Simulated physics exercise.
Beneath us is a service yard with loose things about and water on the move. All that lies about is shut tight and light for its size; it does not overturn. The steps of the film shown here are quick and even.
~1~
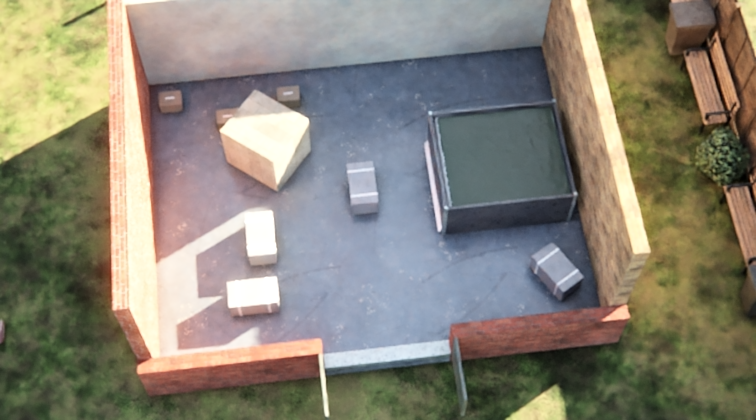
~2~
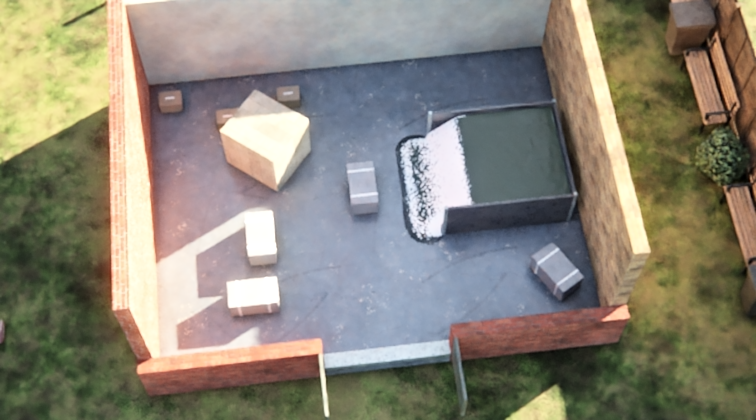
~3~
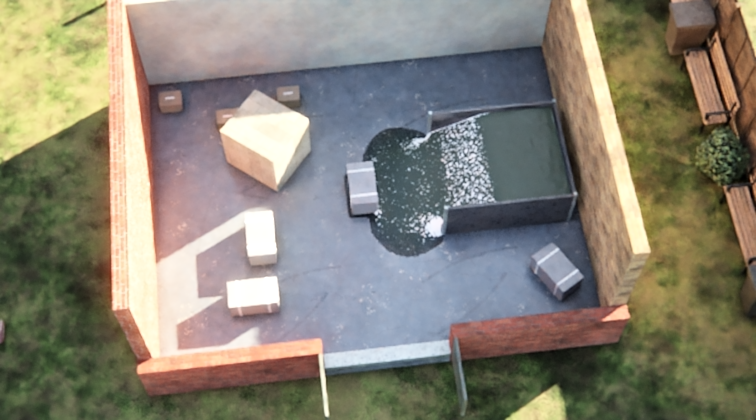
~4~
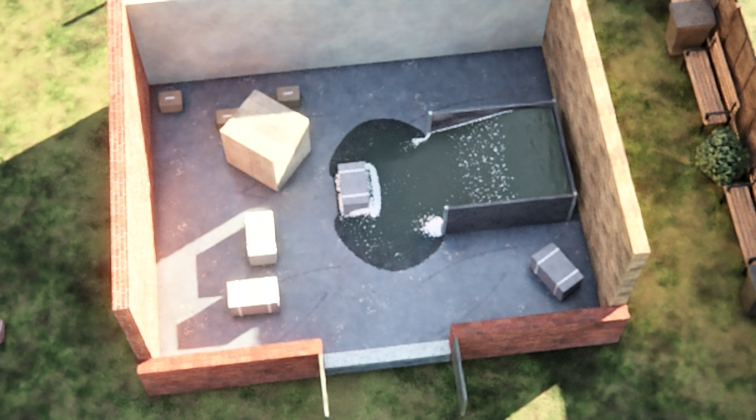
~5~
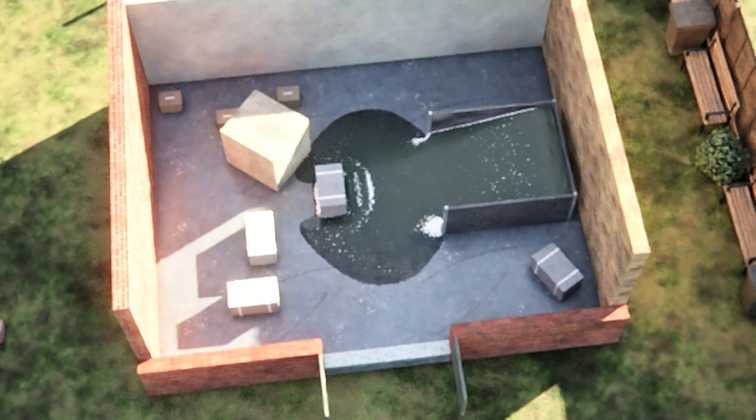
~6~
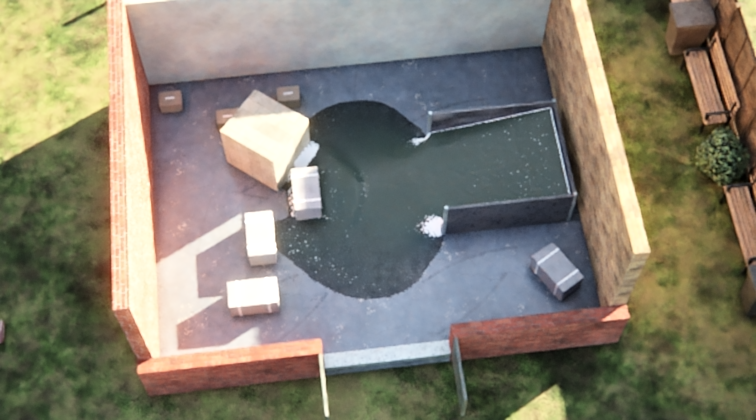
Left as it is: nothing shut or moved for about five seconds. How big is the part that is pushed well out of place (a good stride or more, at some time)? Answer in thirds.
Two thirds or more.
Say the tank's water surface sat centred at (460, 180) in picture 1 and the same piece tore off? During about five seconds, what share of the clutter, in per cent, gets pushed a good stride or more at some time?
That comes out at some 70 %.
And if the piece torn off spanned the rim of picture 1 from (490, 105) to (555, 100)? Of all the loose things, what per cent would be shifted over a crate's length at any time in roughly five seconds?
Roughly 60 %.
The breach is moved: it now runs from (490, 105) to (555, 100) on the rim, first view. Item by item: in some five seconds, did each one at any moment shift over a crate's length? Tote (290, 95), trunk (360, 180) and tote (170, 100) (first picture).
Result per item - displaced that far / short of that distance / displaced that far.
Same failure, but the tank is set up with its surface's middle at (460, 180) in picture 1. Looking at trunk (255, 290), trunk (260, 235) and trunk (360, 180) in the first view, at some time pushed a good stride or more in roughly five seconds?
In turn: Beyond that mark, beyond that mark, beyond that mark.
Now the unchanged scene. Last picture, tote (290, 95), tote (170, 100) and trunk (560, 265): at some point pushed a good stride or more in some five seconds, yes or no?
The first one traveled far, the second traveled far and the third stayed within range.
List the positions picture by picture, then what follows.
The first picture shows a trunk at (362, 182) rests on the ground; a trunk at (260, 233), on the bottom; 0 of 7 have shifted.
The second picture shows a trunk at (362, 182) rests on the ground; a trunk at (260, 233), on the bottom; 0 of 7 have shifted.
The third picture shows a trunk at (362, 182), on the bottom; a trunk at (260, 233) rests on the ground; 0 of 7 have shifted.
The fourth picture shows a trunk at (353, 183) rests on the ground, close to its start; a trunk at (260, 233) rests on the ground; 1 of 7 have shifted.
The fifth picture shows a trunk at (331, 185), on the bottom, a stride from its start; a trunk at (260, 233) rests on the ground; 1 of 7 have shifted.
The sixth picture shows a trunk at (306, 188) rests on the ground, a stride from its start; a trunk at (260, 233), on the bottom; 1 of 7 have shifted.
A moment on, 1 of 7 are well off their spots; 0 afloat.
Next, 4 of 7 are well off their spots; 4 afloat.
Later, 5 of 7 are well off their spots; 5 afloat.
In the end, 6 of 7 are well off their spots, and 6 have been at some point; 6 afloat.
